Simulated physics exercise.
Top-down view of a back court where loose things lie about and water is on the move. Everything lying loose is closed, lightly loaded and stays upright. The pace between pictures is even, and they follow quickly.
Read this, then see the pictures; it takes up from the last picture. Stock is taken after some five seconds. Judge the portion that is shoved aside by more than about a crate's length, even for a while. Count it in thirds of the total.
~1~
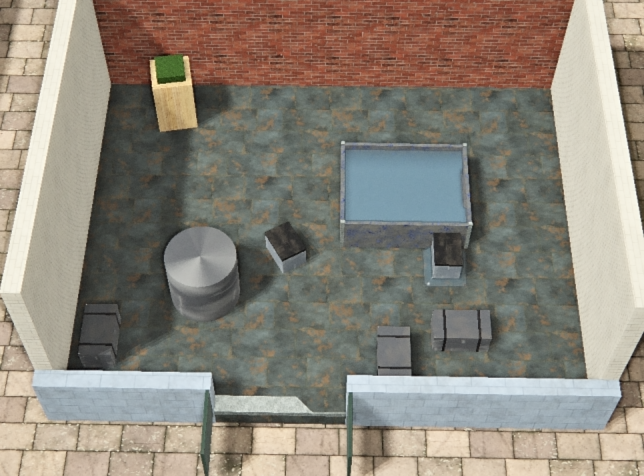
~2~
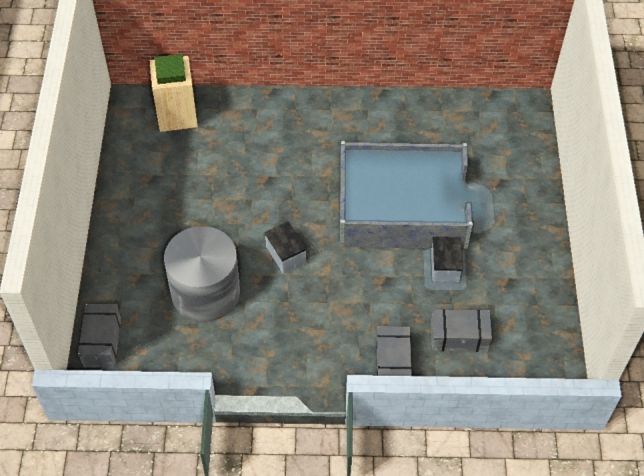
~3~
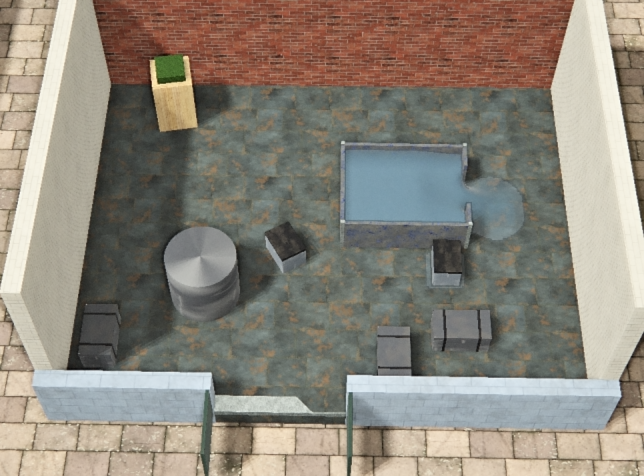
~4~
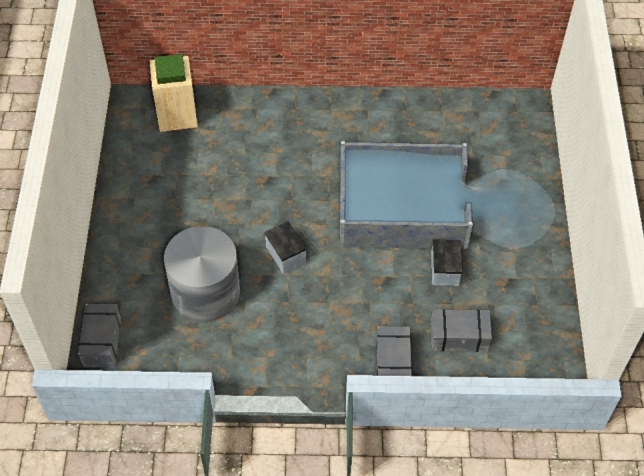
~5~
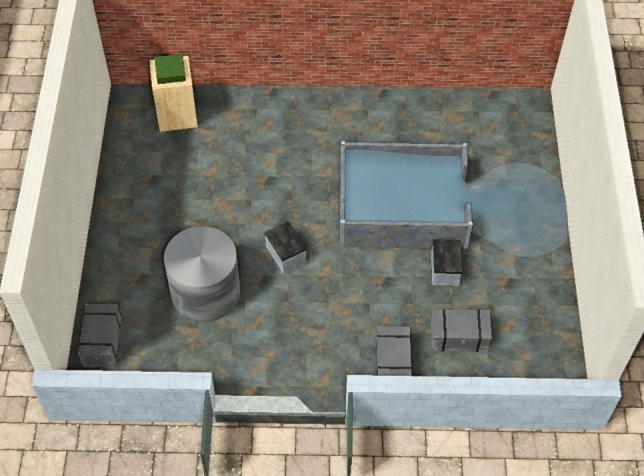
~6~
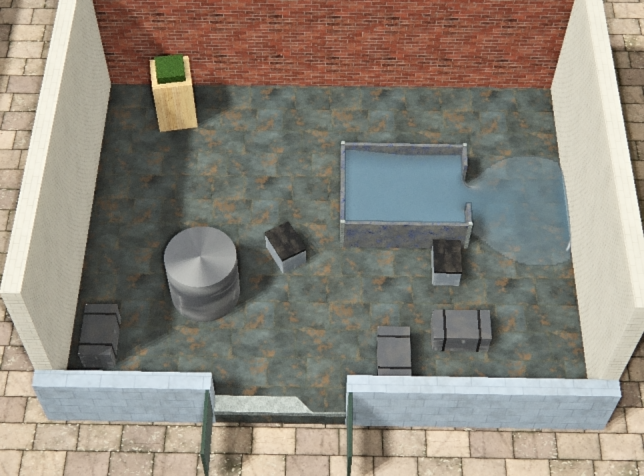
Out of the total, under one third.
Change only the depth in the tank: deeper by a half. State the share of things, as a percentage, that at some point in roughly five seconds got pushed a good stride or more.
Roughly 40 %.
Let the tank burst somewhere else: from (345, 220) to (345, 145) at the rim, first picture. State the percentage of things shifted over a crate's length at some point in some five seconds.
I make it 40 per cent.
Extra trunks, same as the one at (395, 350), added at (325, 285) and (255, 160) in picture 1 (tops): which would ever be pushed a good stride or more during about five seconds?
Going one by one, I'd say not displaced that far for the first and not displaced that far for the second.
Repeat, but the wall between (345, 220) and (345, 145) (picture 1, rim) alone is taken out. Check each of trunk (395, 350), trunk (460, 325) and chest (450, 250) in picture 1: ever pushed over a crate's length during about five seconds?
Same order as named: Not sent that far; not sent that far; not sent that far.
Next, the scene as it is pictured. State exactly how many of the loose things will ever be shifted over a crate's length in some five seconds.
The figure is 1.
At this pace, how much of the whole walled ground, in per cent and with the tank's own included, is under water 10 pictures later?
Estimate: About 25 %.
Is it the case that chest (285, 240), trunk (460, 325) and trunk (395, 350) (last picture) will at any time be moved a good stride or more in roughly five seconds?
In turn: No, no, moved that far.
A moment on, 0 of 5 are well off their spots; 0 afloat.
Next, 0 of 5 are well off their spots; 0 afloat.
Later, 0 of 5 are well off their spots; 0 afloat.
In the end, 1 of 5 are well off their spots, and 1 have been at some point; 0 afloat.
